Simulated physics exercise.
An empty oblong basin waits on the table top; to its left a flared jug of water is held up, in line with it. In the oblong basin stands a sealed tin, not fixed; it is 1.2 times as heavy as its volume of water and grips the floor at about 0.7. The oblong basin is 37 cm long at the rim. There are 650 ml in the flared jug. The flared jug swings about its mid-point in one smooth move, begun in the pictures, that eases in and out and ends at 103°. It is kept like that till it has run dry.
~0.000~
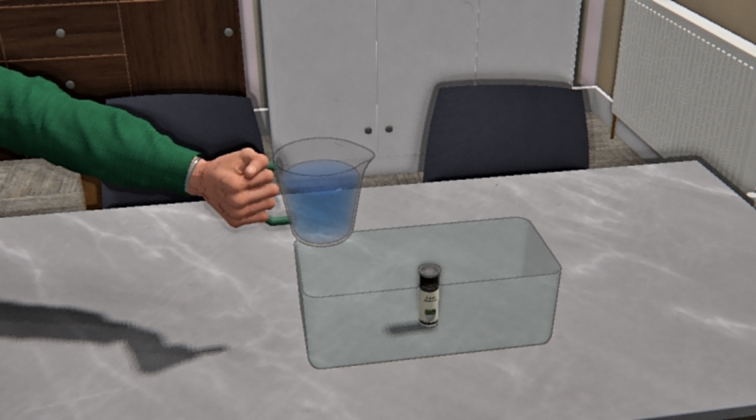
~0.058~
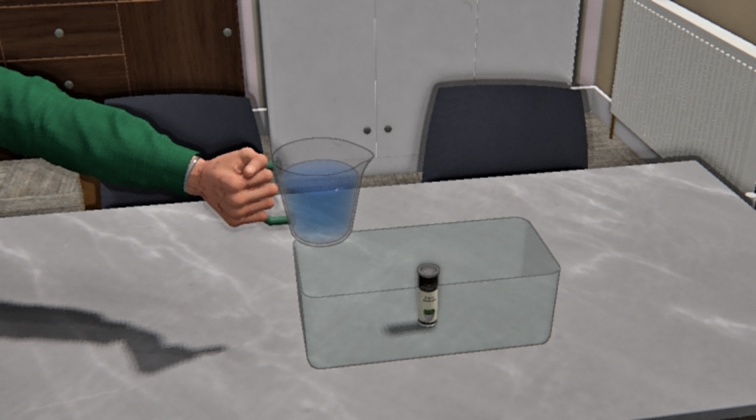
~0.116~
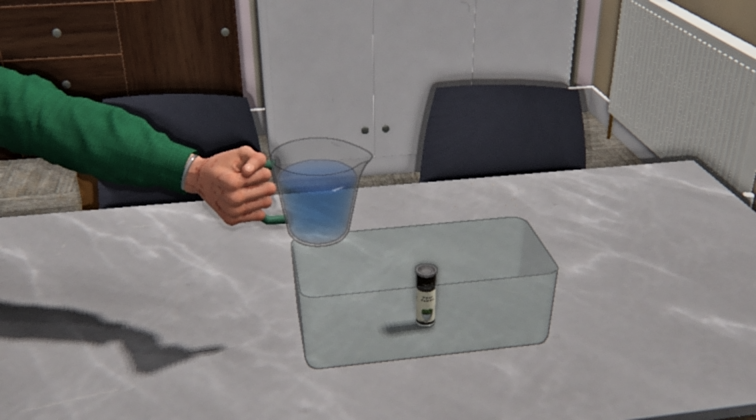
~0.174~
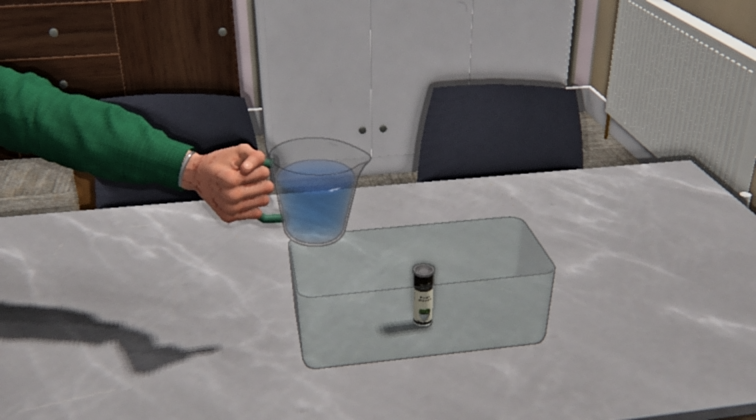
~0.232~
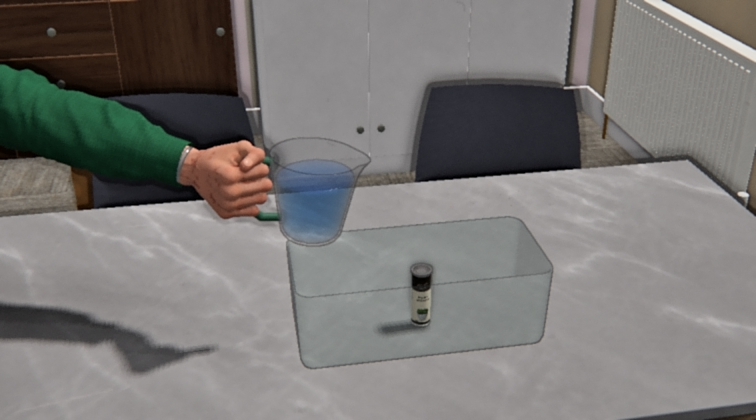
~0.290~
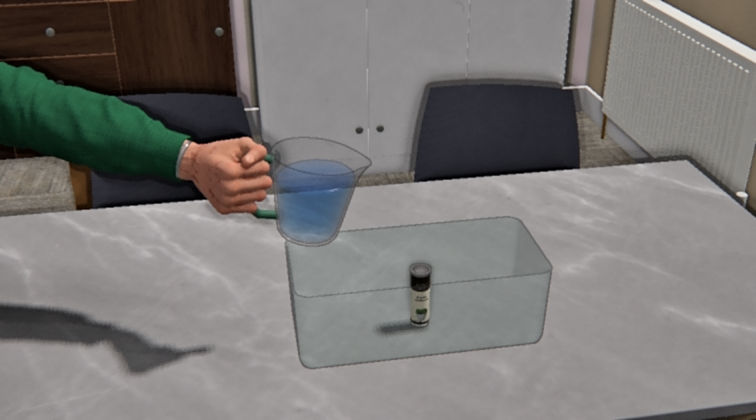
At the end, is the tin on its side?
The tin topples.
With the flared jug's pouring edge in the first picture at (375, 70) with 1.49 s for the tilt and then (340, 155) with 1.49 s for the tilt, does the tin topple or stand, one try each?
First it remains upright; then it stays up.
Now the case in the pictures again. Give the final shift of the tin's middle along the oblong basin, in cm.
About 8.0 cm.
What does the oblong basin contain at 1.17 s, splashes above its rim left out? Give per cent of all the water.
About 64 per cent.
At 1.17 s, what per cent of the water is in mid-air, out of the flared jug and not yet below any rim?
Near 12 in a hundred.
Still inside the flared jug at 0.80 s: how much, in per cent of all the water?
Some 84 per cent.
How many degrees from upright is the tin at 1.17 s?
About 5°.
After 0.80 s the tilt is 57° and 84 per cent is still to pour; the tin stands where it began.
After 1.17 s the tilt is 92° and 24 per cent is still to pour; the tin leans 7°.
After 1.57 s the tilt is 103° and 0 per cent is still to pour; the tin lies on its side.
After 1.99 s the tilt is 103° and 0 per cent is still to pour; the tin lies on its side.
In the end the tin lies on its side.
